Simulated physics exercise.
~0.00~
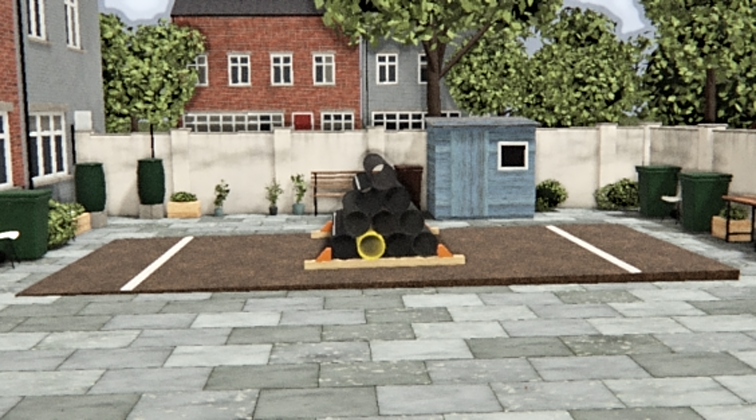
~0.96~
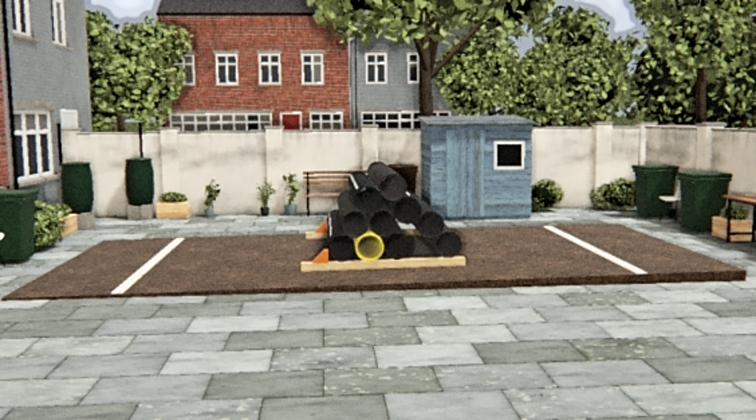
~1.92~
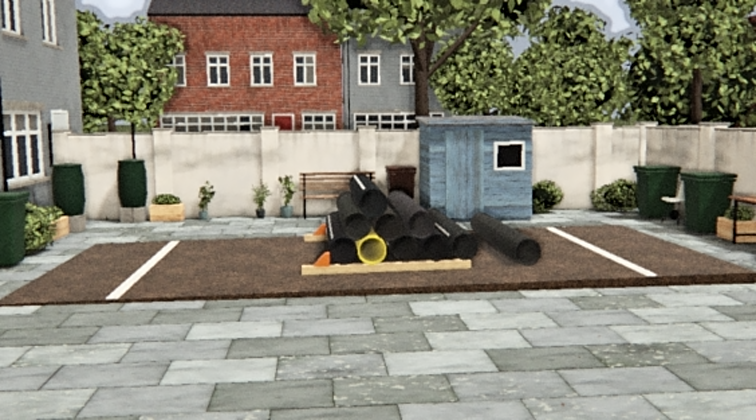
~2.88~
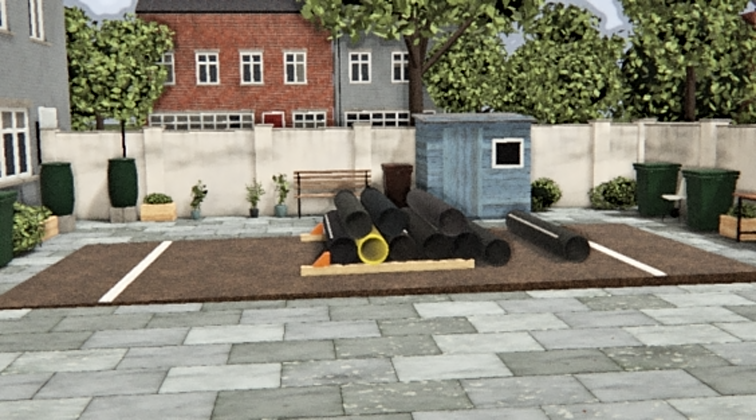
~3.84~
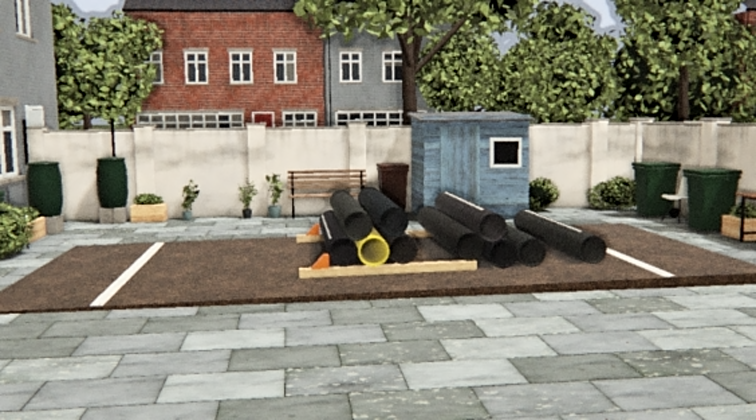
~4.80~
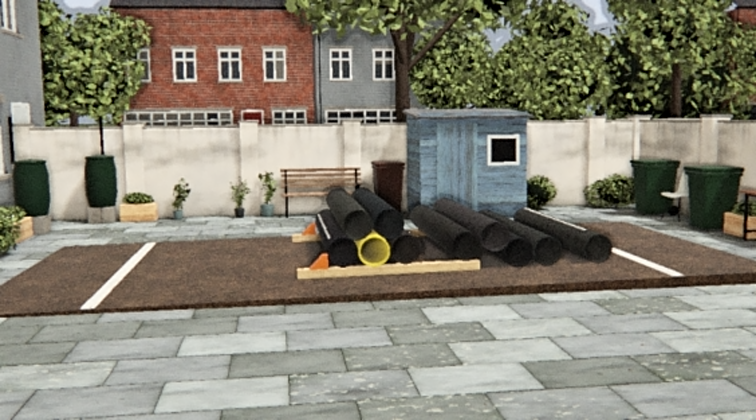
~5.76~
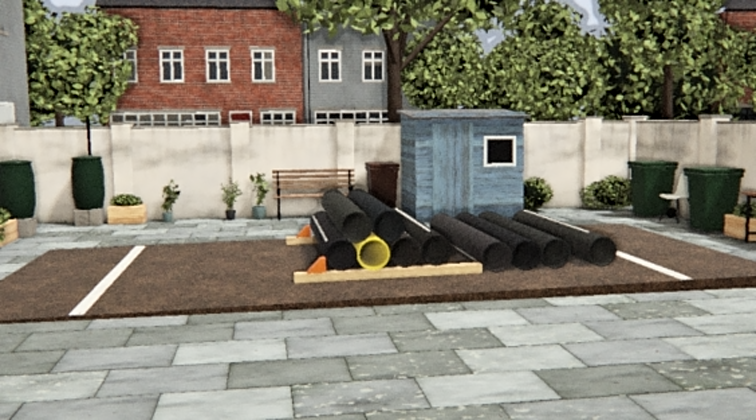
Stacked black pipes collapsing and rolling right across brown soil beside a blue shed, the yellow-ended pipe staying on the timbers.
